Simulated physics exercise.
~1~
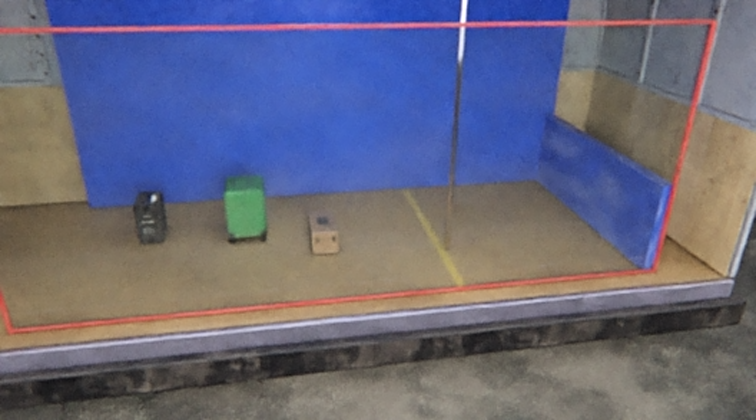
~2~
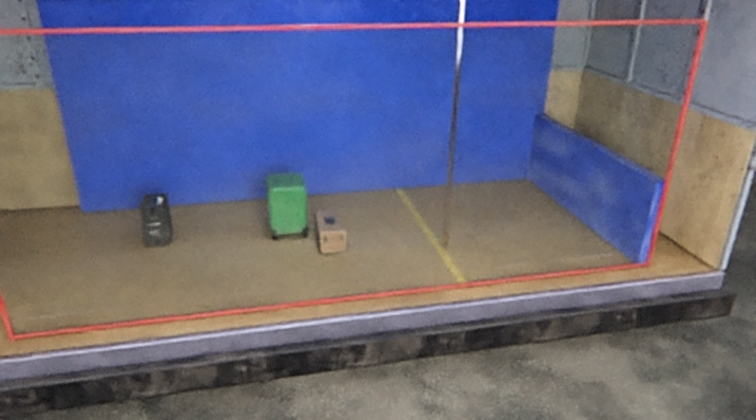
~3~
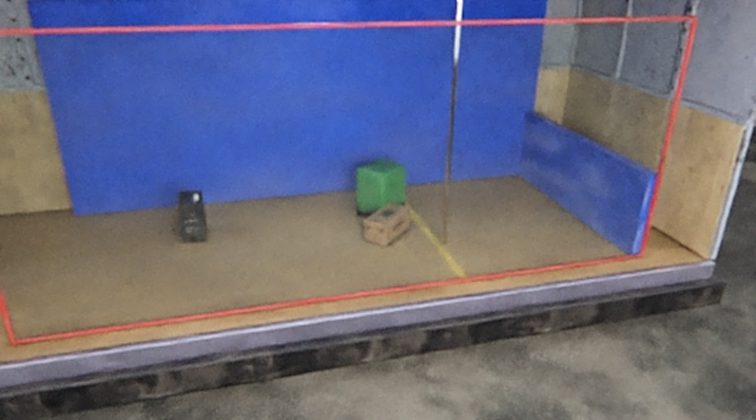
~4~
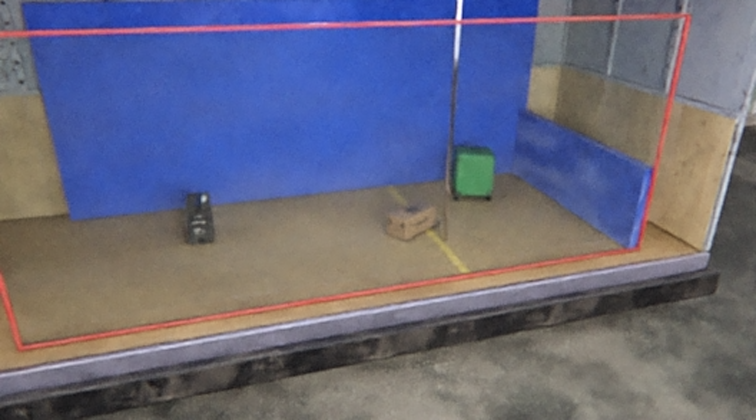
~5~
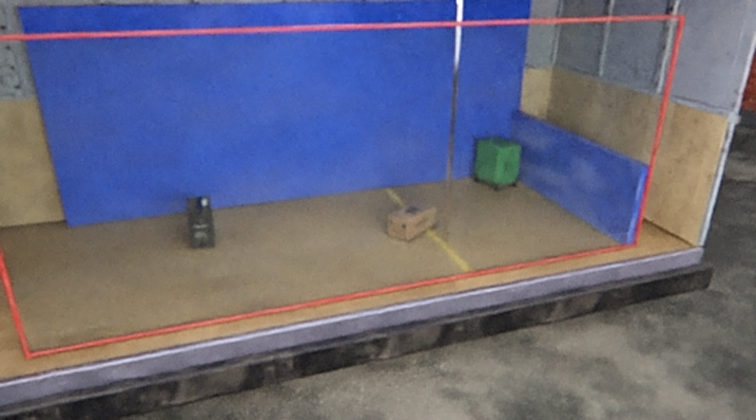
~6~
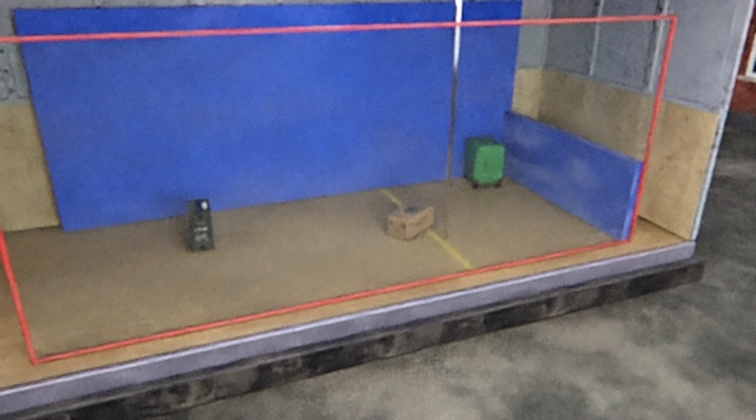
The video shows a green wheeled case, a small brown box and a black pack sliding right across a blue-walled bay. The case passes the box, crosses the yellow line and reaches the low blue wall, then rolls slightly back left, while the box and pack rest short of the line.
